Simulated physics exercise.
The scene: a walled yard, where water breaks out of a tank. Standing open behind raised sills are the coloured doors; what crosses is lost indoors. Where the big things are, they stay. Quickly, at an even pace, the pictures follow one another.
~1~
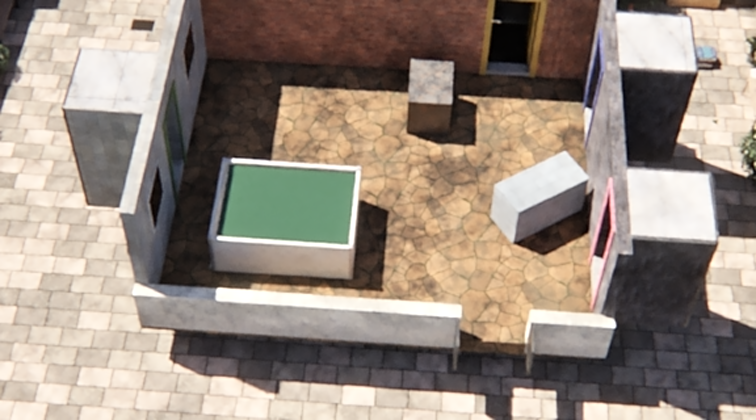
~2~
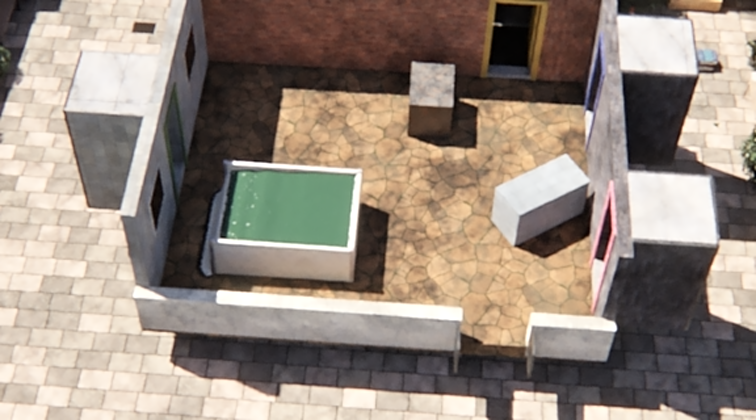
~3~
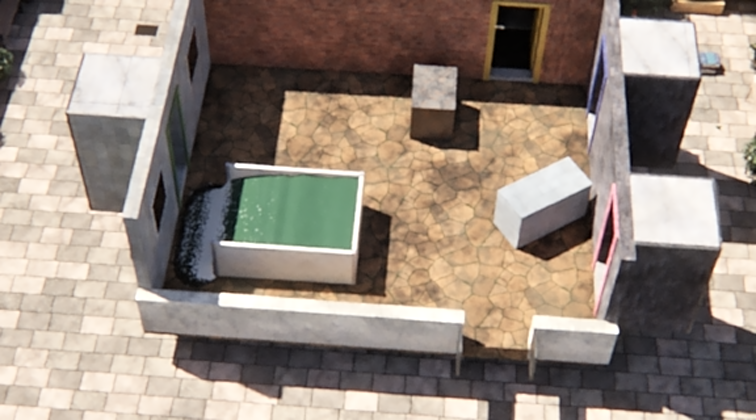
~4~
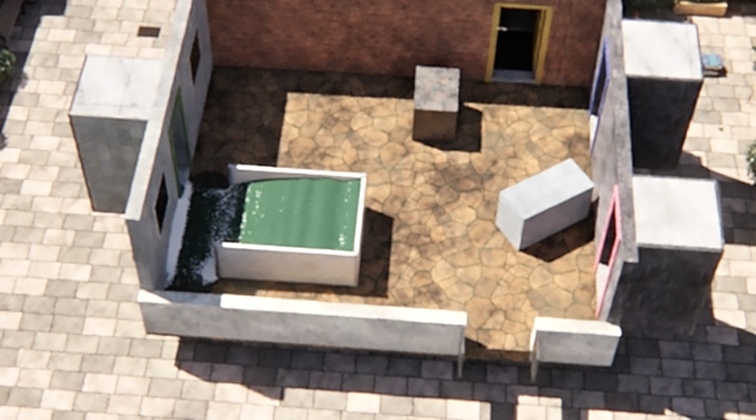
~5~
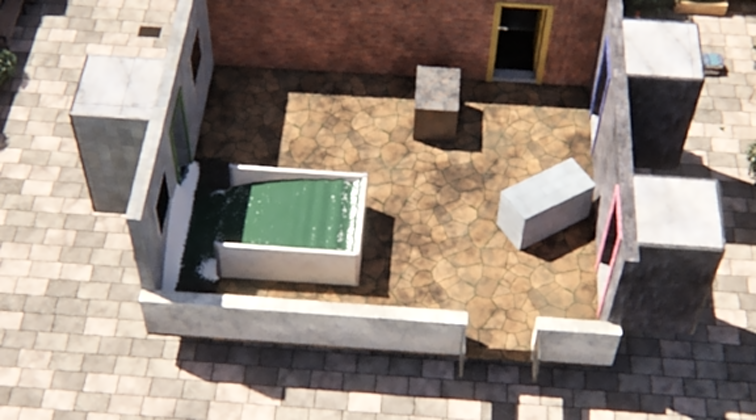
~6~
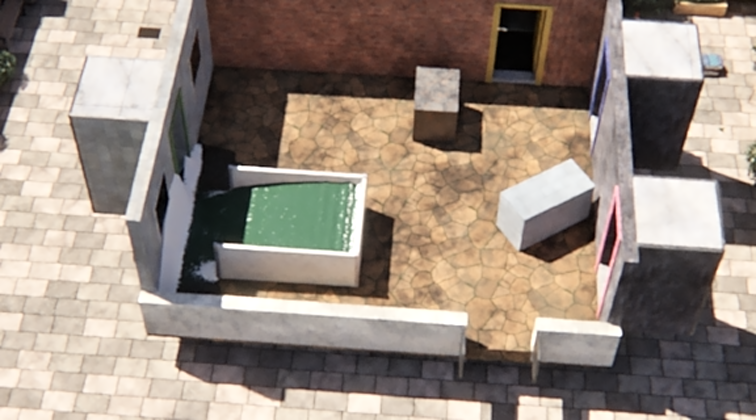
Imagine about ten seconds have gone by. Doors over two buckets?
I expect the green door to let through too much; I expect the blue door to let through an acceptable amount; I expect the yellow door to let through an acceptable amount; I expect the pink door to let through an acceptable amount.
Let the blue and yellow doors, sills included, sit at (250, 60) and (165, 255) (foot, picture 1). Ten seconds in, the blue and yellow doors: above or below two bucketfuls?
The blue door gets past the limit, and the yellow door gets past the limit too.
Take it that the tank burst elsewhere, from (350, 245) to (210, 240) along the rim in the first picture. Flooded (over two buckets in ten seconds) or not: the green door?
Well, the green is safe.
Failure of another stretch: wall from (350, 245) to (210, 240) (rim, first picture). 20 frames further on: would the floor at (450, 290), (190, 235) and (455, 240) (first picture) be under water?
One by one: Waterlogged; waterlogged; waterlogged.
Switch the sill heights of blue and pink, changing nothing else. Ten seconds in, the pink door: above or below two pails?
Well, as I see it, the pink door overshoots the limit.
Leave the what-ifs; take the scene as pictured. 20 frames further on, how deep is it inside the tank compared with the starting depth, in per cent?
Roughly 26 percent.
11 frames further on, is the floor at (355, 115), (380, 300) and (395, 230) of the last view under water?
In turn, the points end up high and dry, soaked and high and dry.
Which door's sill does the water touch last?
My answer: The blue one.
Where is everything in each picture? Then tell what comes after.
In the first picture, the tank at (286, 205) is whole and still.
In the second picture, water pours out at (222, 220) and has run to (210, 275).
In the third picture, the front is at (191, 282), out from the gap at (225, 225).
In the fourth picture, water pours out at (227, 228) and has run to (166, 290).
In the fifth picture, water pours out at (228, 229) and has run to a hidden place.
In the sixth picture, water pours out at (228, 230) and has run to (198, 142).
A moment on, water covers 20 % of the floor; the green door far over two buckets in, the blue door not reached, the yellow door not reached, the pink door not reached.
Next, water covers 30 % of the floor; the green door far over two buckets in, the blue door not reached, the yellow door not reached, the pink door not reached.
Then, water covers 55 % of the floor; the green door far over two buckets in, the blue door not reached, the yellow door not reached, the pink door wet at the sill, nothing in.
Later, water covers 85 % of the floor; the green door far over two buckets in, the blue door wet at the sill, nothing in, the yellow door wet at the sill, nothing in, the pink door wet at the sill, nothing in.
In the end, water covers 100 % of the floor; the green door far over two buckets in, the blue door wet at the sill, nothing in, the yellow door wet at the sill, nothing in, the pink door wet at the sill, nothing in.
